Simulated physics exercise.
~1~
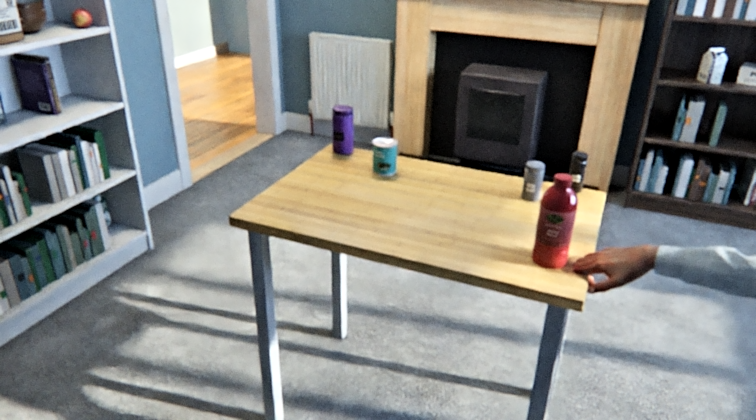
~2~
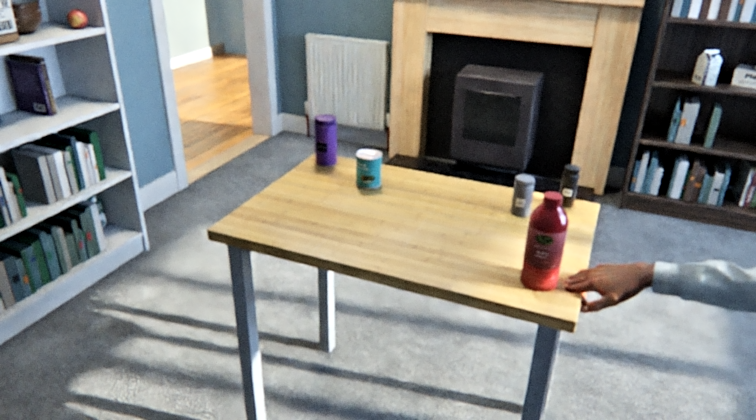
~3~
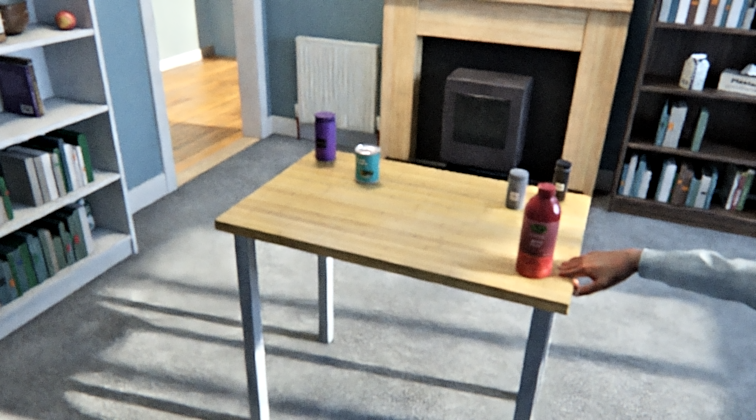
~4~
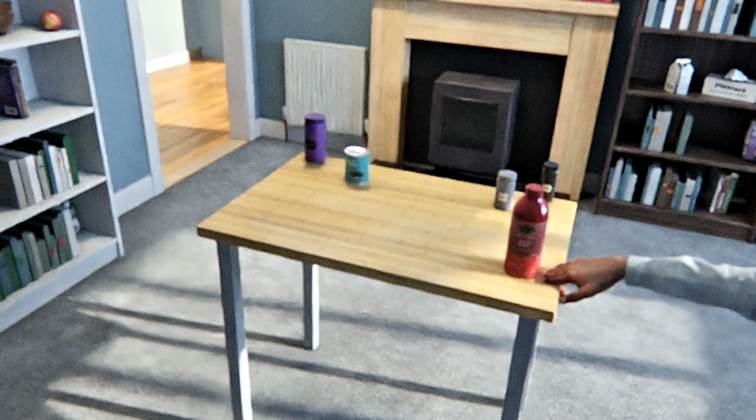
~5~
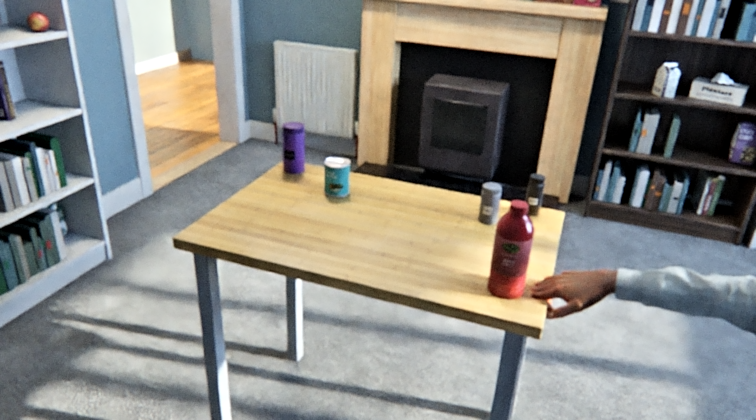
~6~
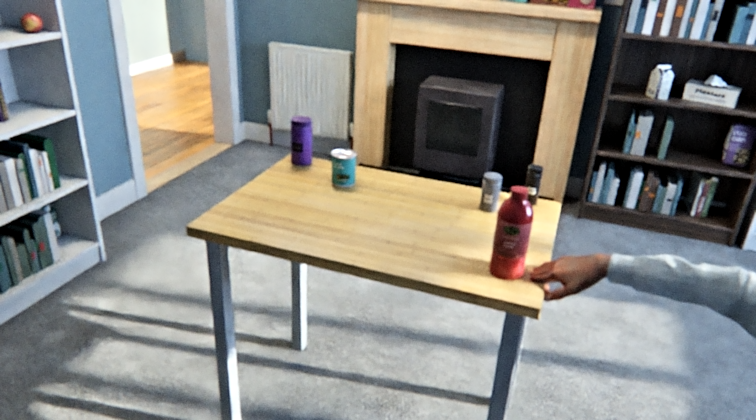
A hand jostles a wooden table back and forth while its five containers stay upright.
